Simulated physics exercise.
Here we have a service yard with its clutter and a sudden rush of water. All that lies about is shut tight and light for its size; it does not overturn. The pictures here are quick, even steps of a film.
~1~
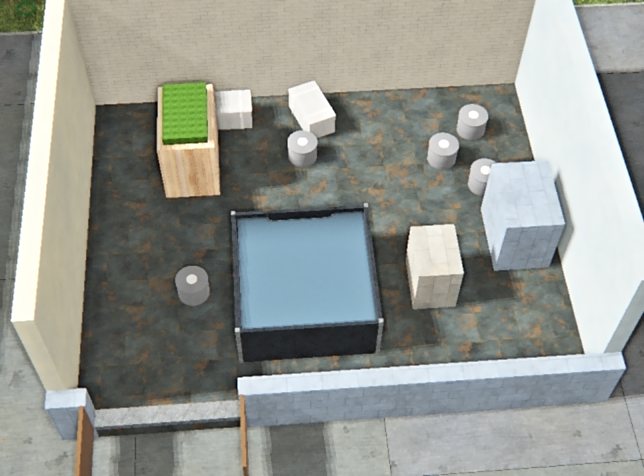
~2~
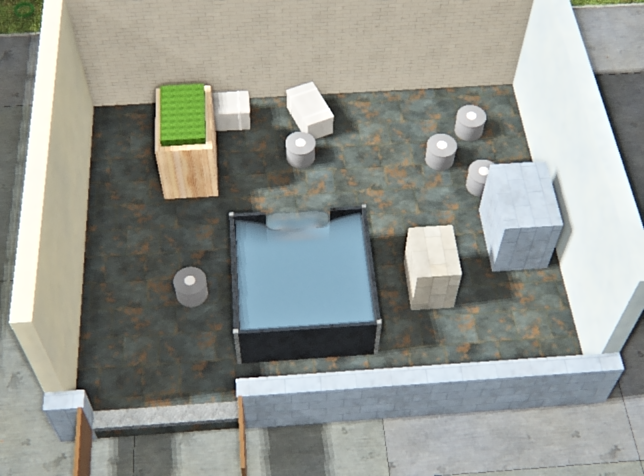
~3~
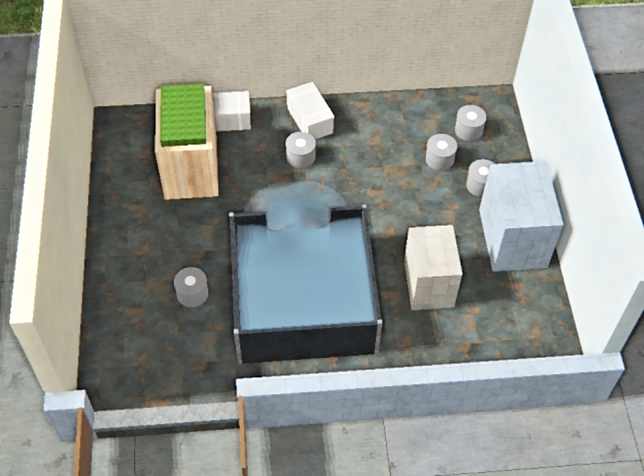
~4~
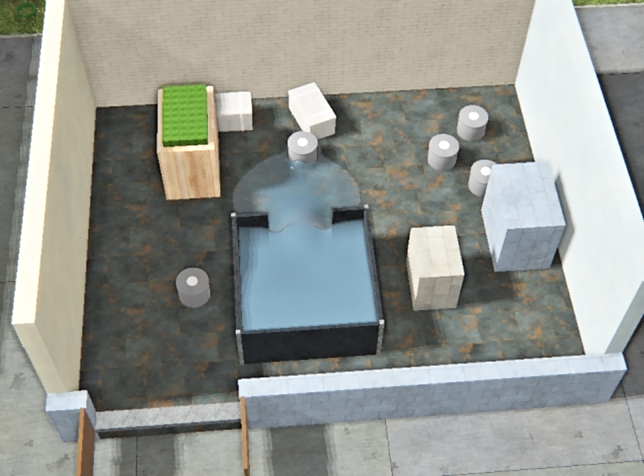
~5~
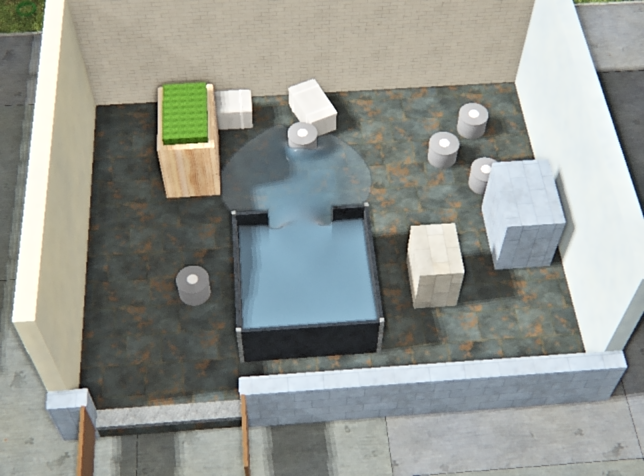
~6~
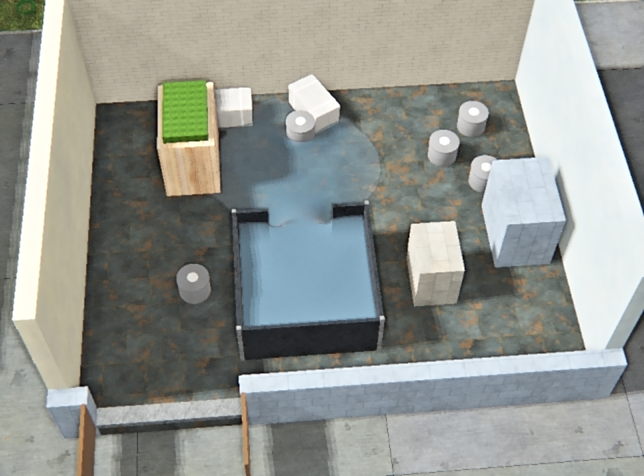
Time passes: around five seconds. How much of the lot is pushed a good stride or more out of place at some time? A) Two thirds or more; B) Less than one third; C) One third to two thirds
The answer is A.
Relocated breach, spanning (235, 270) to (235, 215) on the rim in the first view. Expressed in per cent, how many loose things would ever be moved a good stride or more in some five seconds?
I'd put it around 60 percent.
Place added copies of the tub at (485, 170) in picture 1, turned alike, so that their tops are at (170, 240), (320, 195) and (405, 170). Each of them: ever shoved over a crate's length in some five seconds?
In sequence: Hardly budges; knocked well away; hardly budges.
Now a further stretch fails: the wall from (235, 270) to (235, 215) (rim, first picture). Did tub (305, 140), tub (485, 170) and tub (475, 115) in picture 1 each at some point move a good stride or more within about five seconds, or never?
Travels that far, falls short, falls short.
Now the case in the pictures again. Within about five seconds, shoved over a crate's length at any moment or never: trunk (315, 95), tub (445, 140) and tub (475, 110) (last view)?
Outcome, each in turn - passed the mark / never cleared it / passed the mark.
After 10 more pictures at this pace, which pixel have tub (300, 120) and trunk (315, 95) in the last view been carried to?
First object near (244, 81); second object near (384, 74).
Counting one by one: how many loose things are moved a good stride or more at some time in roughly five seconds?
I count 5 of them.
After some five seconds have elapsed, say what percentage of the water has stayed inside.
About 100 per cent.
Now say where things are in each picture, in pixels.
In the first frame, a tub at (303, 142) rests on the ground; a trunk at (312, 102) rests on the ground; 0 of 7 have shifted.
In the second frame, a tub at (301, 143) rests on the ground; a trunk at (310, 103), on the bottom; 0 of 7 have shifted.
In the third frame, a tub at (301, 143), on the bottom; a trunk at (310, 103), on the bottom; 0 of 7 have shifted.
In the fourth frame, a tub at (303, 142) rests on the ground; a trunk at (312, 104), on the bottom; 0 of 7 have shifted.
In the fifth frame, a tub at (303, 133) rests on the ground, close to its start; a trunk at (313, 100) rests on the ground, close to its start; 1 of 7 have shifted.
In the sixth frame, a tub at (301, 121), on the bottom, a stride from its start; a trunk at (314, 96), on the bottom, close to its start; 2 of 7 have shifted.
A moment on, 1 of 7 are well off their spots; 1 afloat.
Next, 3 of 7 are well off their spots; 2 afloat.
Later, 4 of 7 are well off their spots; 3 afloat.
In the end, 5 of 7 are well off their spots, and 5 have been at some point; 4 afloat.
